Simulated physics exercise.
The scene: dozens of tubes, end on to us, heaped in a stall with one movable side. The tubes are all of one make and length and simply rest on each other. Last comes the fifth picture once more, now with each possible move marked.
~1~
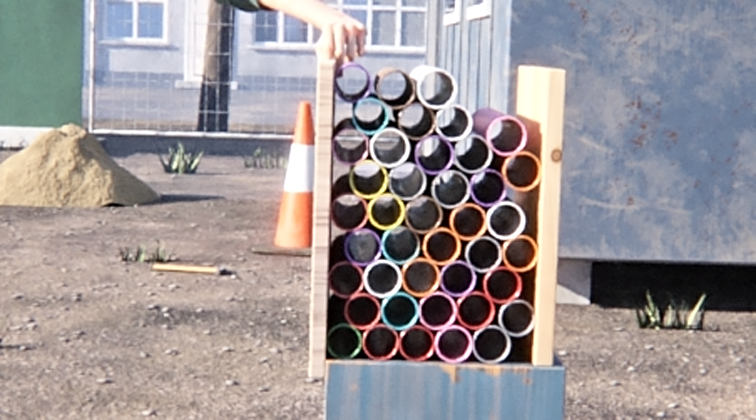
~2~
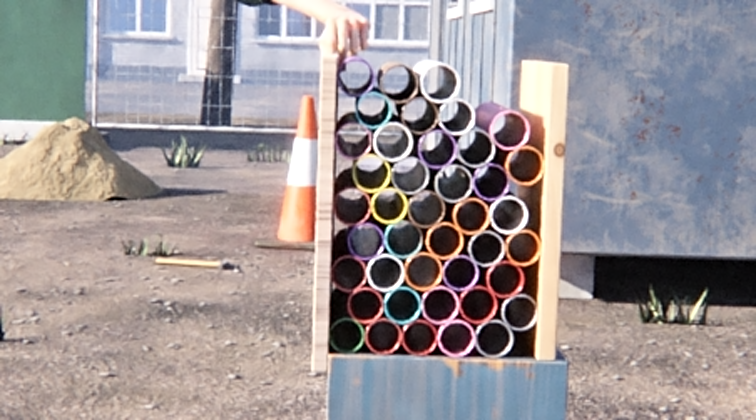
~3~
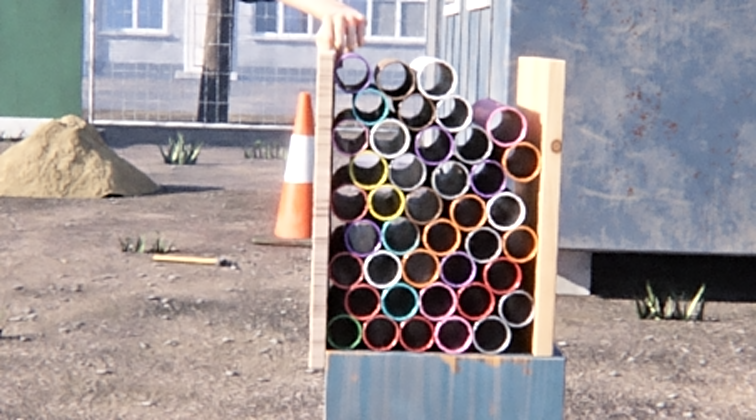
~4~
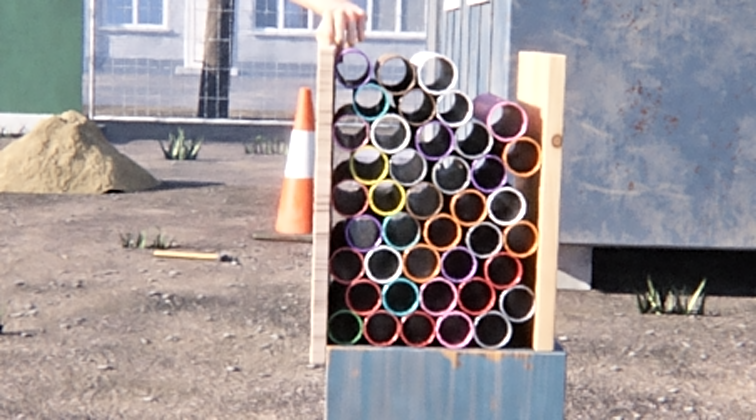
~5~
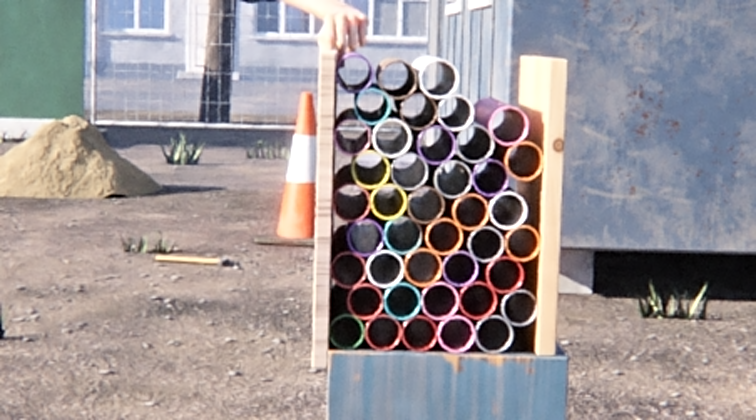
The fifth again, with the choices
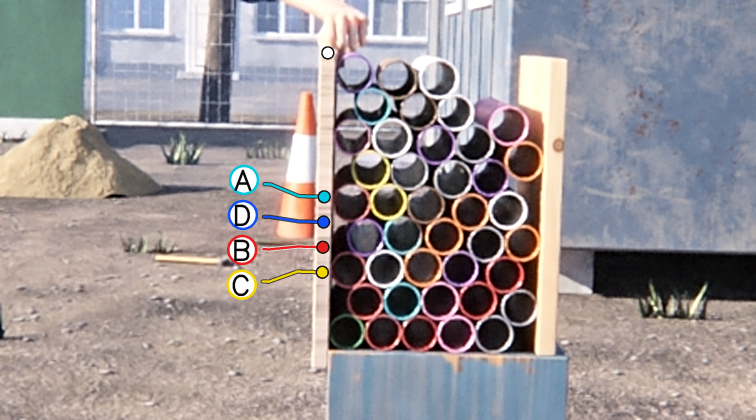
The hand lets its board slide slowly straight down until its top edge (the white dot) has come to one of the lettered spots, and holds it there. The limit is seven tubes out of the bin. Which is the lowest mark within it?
Down to D.
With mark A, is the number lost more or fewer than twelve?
Fewer than twelve.
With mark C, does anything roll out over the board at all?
At C: Yes.
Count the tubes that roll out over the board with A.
The count is four.
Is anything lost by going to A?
Yes, at A.
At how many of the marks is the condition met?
The number is two.
On the marked copy, A at (324, 197); B at (323, 247); C at (322, 272); D at (323, 222); the white dot at (328, 53).
With D. Early on, top of the board (334, 125).
Further on, top of the board (332, 205).
At the end, top of the board (332, 222), about four out over the board.
As for the rest, A about four out over the board; B more than seven out over the board; C more than seven out over the board.
